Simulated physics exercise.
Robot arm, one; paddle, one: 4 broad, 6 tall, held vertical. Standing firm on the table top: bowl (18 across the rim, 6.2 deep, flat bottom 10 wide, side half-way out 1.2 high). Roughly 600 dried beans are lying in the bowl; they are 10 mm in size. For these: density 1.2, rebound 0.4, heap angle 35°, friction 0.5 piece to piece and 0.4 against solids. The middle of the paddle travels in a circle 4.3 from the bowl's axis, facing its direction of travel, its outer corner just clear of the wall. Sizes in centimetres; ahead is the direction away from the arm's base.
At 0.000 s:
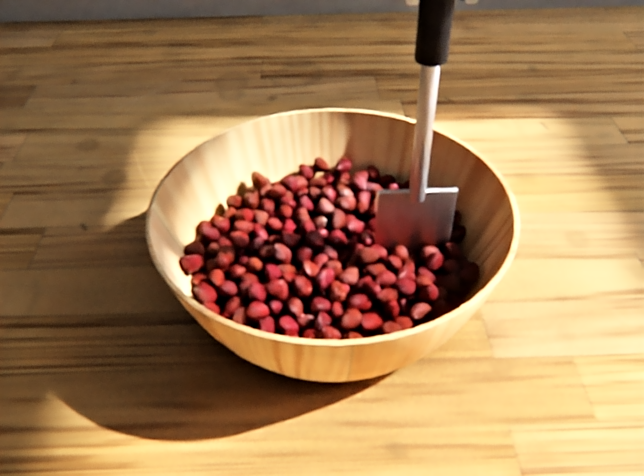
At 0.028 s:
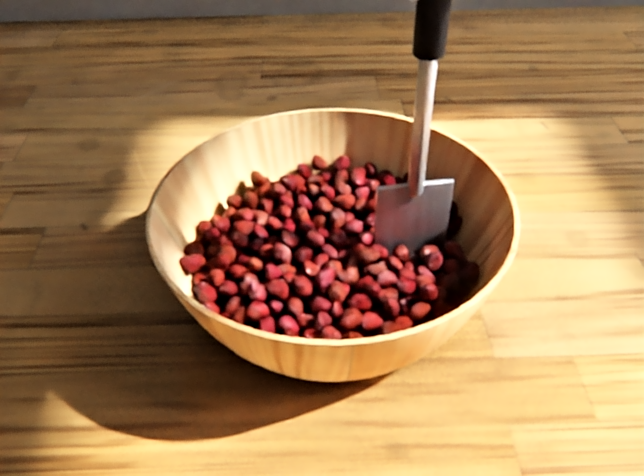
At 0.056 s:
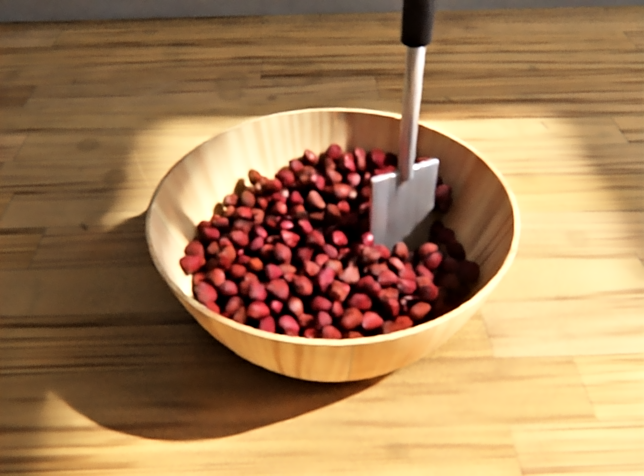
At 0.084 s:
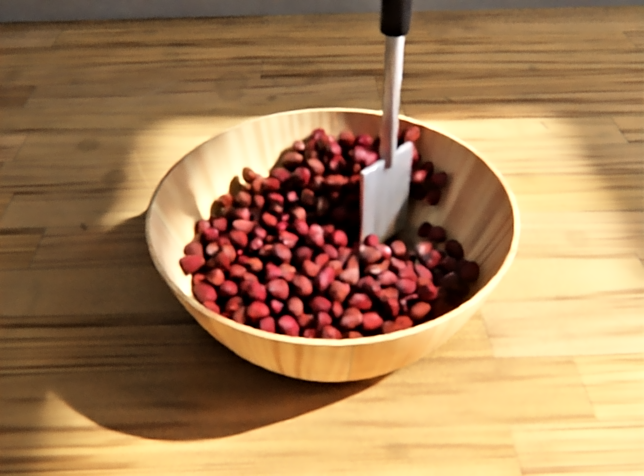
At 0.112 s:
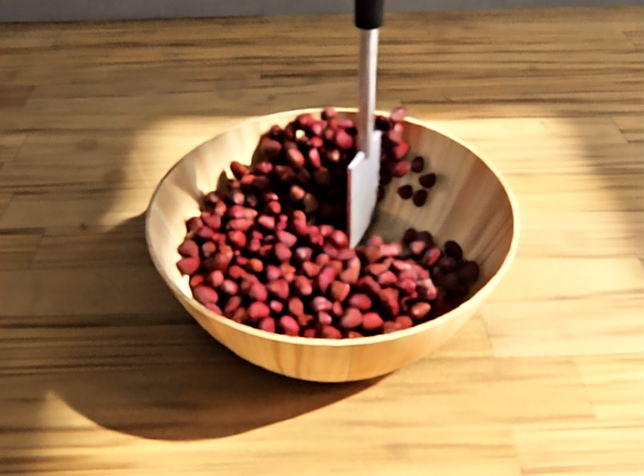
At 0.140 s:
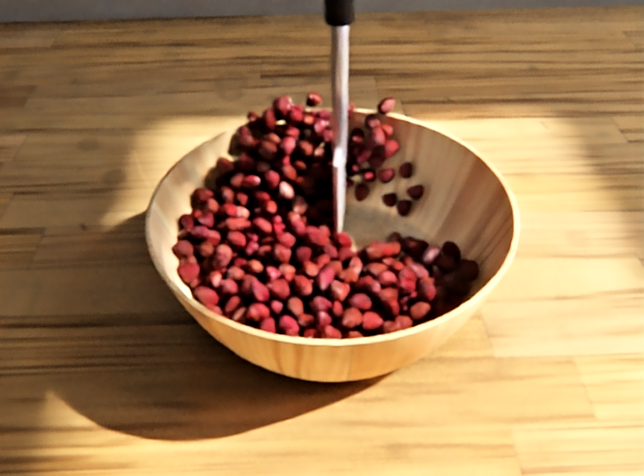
Metal paddle sweeping leftward and turning edge-on through red beans in a wooden bowl, heaping them toward the far rim.
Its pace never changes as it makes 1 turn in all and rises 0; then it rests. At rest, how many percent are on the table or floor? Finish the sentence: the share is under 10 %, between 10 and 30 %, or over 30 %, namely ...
The share is between 10 and 30 %.
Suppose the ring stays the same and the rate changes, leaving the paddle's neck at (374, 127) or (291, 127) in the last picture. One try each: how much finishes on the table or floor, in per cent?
Well, about 10 percent the first time and about 35 percent the second.
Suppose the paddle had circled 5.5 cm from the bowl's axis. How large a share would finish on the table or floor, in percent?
It would be near 20 per cent.
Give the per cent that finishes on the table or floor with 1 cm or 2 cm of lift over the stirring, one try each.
Some 20 and some 15 per cent.
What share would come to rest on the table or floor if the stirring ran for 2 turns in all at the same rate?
It would be around 40 percent.
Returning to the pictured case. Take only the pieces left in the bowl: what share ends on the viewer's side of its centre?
30 %.
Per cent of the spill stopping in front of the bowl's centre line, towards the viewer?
70 %.
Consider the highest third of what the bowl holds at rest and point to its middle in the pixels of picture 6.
Near (388, 184).
By 0.29 s, 188° round, highest piece 9 above the table; 562 in the bowl, 8 on the table or floor, 33 in flight or on the tool.
By 0.45 s, 293° round, highest piece 9 above the table; 501 in the bowl, 68 on the table or floor, 34 in flight or on the tool.
By 0.73 s, 0° round, highest piece 7 above the table; 465 in the bowl, 137 on the table or floor, 1 in flight or on the tool.
By 1.43 s, 0° round, highest piece 7 above the table; 465 in the bowl, 138 on the table or floor.
Final count, 465 in the bowl, 138 on the table or floor. That is 23 % on the table or floor.
